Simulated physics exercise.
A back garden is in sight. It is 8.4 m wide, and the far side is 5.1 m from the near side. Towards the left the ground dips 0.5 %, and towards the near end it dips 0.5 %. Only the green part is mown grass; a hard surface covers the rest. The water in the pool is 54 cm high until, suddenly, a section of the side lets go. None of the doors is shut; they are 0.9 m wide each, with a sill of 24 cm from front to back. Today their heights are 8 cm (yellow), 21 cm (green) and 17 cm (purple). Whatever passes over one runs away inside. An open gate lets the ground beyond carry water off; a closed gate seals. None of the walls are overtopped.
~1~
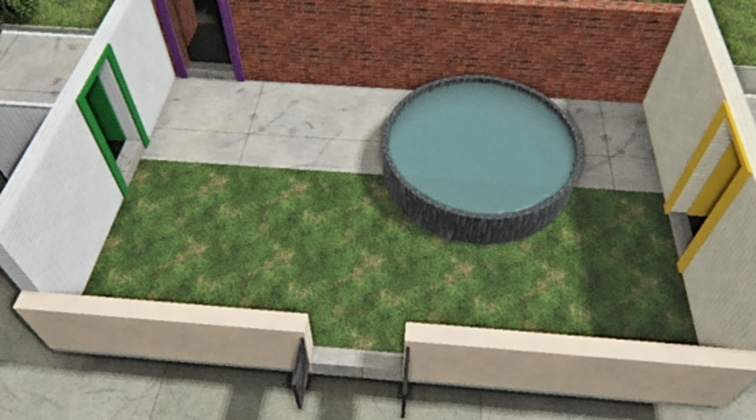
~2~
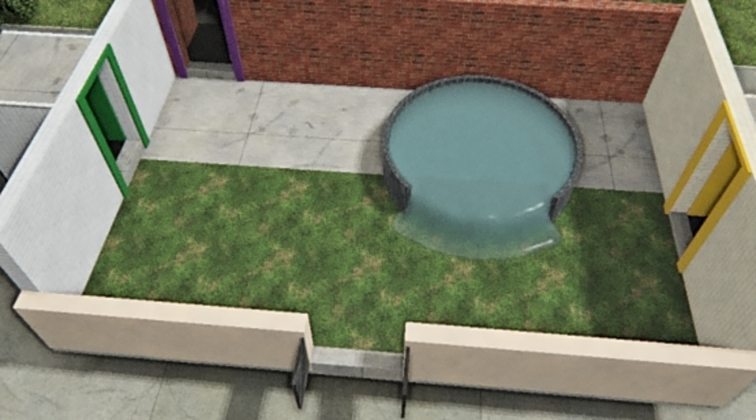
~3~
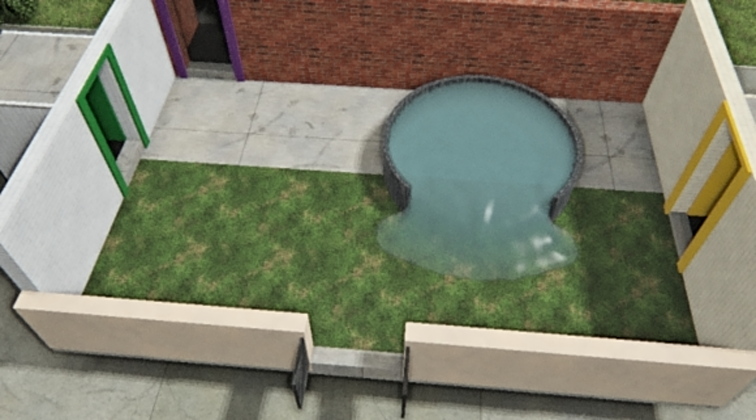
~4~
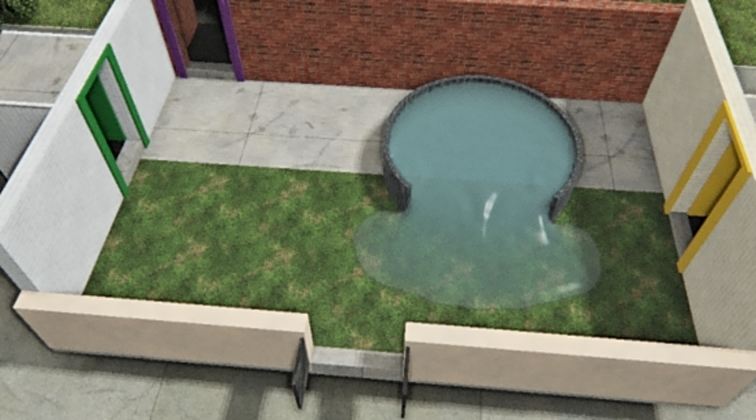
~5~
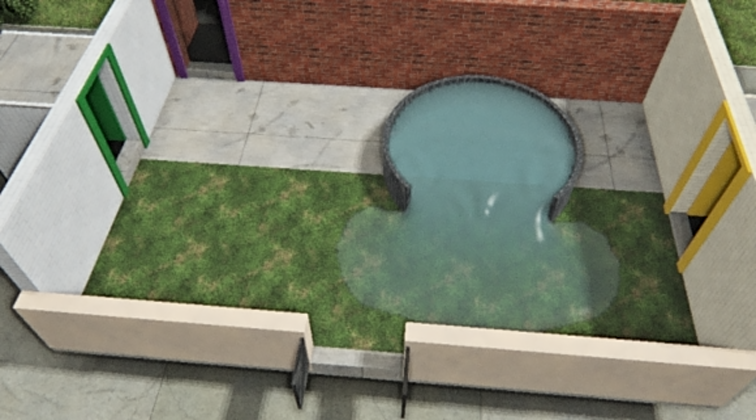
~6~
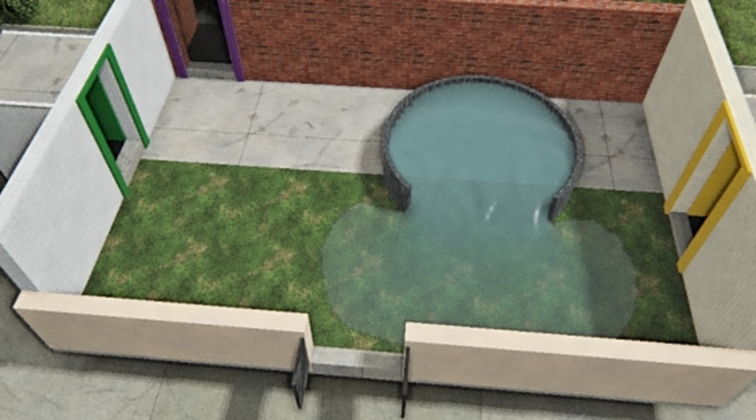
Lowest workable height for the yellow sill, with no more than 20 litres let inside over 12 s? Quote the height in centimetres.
I would say 9 cm.
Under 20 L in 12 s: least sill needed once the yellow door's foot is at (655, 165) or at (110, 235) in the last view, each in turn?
In turn: Roughly 9.0 cm, roughly 7.0 cm.
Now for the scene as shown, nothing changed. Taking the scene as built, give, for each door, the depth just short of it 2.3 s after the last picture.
Depth at yellow 5 cm, at green 0 cm, at purple 0 cm.
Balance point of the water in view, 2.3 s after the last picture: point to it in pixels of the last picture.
The centre of all the water is around (482, 244).
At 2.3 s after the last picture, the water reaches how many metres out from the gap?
About 4.4 m.
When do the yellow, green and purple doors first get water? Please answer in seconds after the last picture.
Arrival times - yellow 2.2 seconds, green 5.0 seconds, purple 7.5 seconds.
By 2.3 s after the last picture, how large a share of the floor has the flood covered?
The wet part is about 40 per cent.
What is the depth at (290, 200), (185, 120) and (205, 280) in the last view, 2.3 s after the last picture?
0, 0 and 1 cm, respectively.
Then, 0.7 s after the last picture water covers 30 % of the floor, deepest (30 cm) near (457, 357); it has not reached the yellow door.
Then, 2.3 s after the last picture water covers 40 % of the floor, deepest (34 cm) near (684, 376); 5 cm at the yellow door, 0 litres in over its 8 cm sill.
Then, 11.3 s after the last picture water covers 100 % of the floor, deepest (11 cm) near (152, 134); 9 cm at the yellow door, 31 litres in over its 8 cm sill.
At the yellow door as built, the water peaked near 12 cm, 3.5 s after the last picture.
With a sill of 8 cm, 31 litres would have come in within the 12 s; with 11 cm, 4 litres. So under 20 litres takes about 9 cm.
